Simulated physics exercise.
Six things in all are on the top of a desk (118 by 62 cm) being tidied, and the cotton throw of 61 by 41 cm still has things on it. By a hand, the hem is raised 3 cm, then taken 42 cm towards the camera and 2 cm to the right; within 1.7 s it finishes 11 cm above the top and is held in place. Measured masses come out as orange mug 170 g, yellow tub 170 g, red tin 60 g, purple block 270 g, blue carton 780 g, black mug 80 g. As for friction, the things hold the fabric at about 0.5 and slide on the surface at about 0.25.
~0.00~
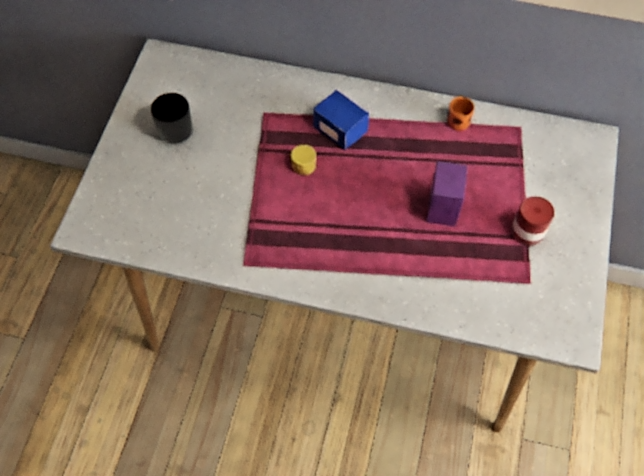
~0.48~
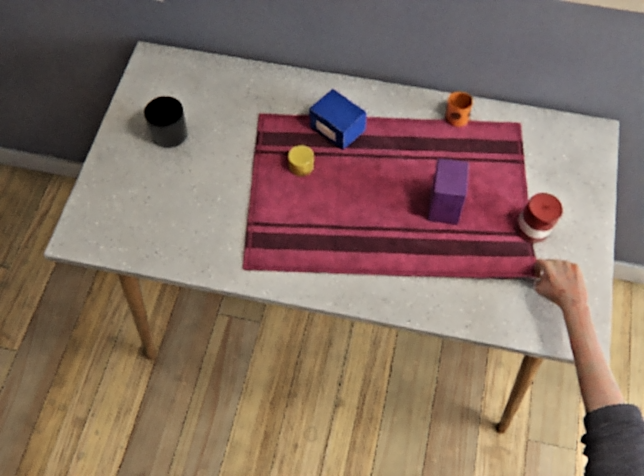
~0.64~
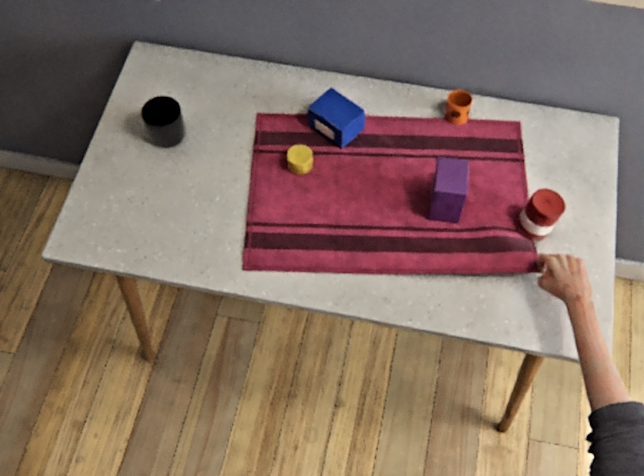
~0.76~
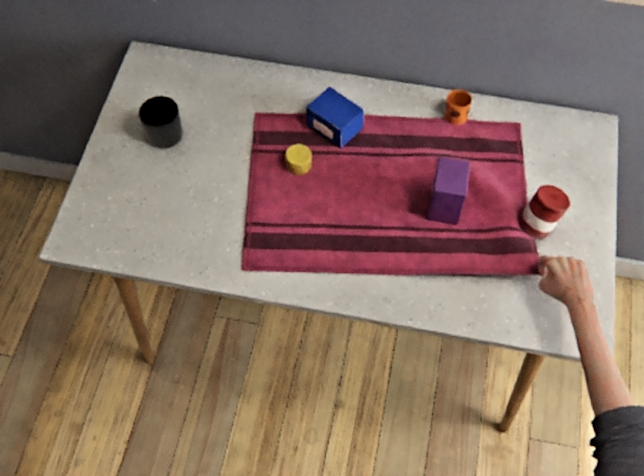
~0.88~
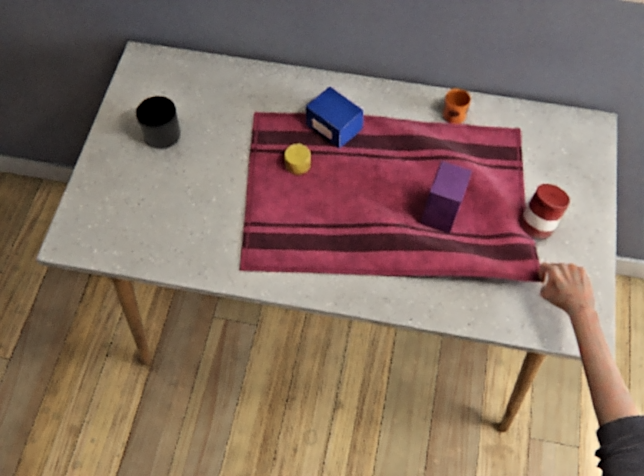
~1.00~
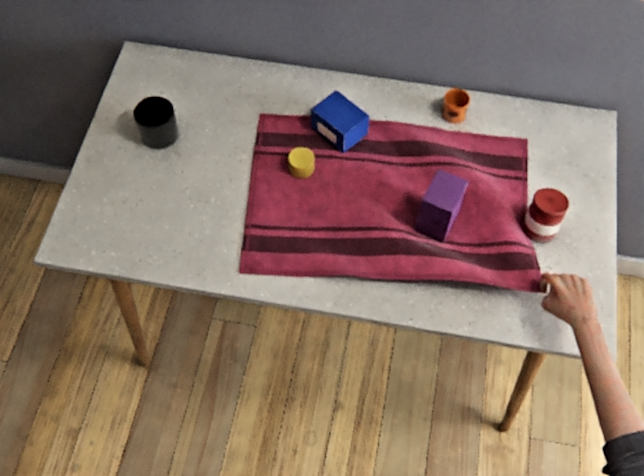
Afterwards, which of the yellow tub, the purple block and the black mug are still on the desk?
Watch the yellow tub hang in there; watch the purple block go overboard; watch the black mug hang in there.
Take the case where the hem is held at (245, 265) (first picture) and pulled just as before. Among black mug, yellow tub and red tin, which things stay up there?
Then: Black mug stays up, yellow tub drops off, red tin remains.
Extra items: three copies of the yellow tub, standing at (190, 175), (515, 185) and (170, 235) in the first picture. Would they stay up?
First keeps its place, second leaves the top, third keeps its place.
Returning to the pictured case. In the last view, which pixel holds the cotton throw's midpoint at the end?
Near (477, 331).
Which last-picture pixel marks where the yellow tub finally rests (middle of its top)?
Roughly (384, 278).
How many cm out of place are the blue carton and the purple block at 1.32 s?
The blue carton is 10 cm out, the purple block 15 cm.
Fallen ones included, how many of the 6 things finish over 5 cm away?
That gives 4.
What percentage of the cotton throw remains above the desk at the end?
Around 45 percent.
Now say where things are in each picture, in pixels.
Yellow tub (303, 155); purple block (450, 180); black mug (170, 107); cotton throw corners (244, 266) (264, 113) (521, 127) (531, 284), in the first picture.
Red tin (544, 207); orange mug (461, 102); cotton throw corners (243, 270) (259, 114); grip (538, 278), in the second picture.
Cotton throw corners (243, 270) (257, 113); grip (541, 273), in the third picture.
Red tin (549, 200); cotton throw corners (242, 271) (255, 113); grip (542, 275), in the fourth picture.
Purple block (450, 182); cotton throw corners (240, 271) (255, 112); grip (543, 282), in the fifth picture.
Yellow tub (301, 157); purple block (445, 191); black mug (154, 111); cotton throw corners (239, 273) (260, 114) (528, 139); grip (544, 293), in the sixth picture.
By 1.3 s, 100 % of the cotton throw is still over the top; purple block lifted 6 cm, yellow tub 8 cm off its start, blue carton 10 cm off its start.
By 1.7 s, 80 % of the cotton throw is still over the top; purple block on its side, 30 cm off its start, yellow tub 17 cm off its start, blue carton 21 cm off its start.
By 2.0 s, 55 % of the cotton throw is still over the top; purple block on its side, 41 cm off its start at (455, 384), yellow tub 28 cm off its start at (368, 250), blue carton 32 cm off its start at (421, 209).
By 2.3 s, 45 % of the cotton throw is still over the top; purple block over the edge, yellow tub 35 cm off its start, blue carton 38 cm off its start.
By 3.9 s, 45 % of the cotton throw is still over the top; purple block over the edge, yellow tub 35 cm off its start at (384, 278), black mug 0 cm off its start at (154, 112), blue carton 38 cm off its start at (432, 232).
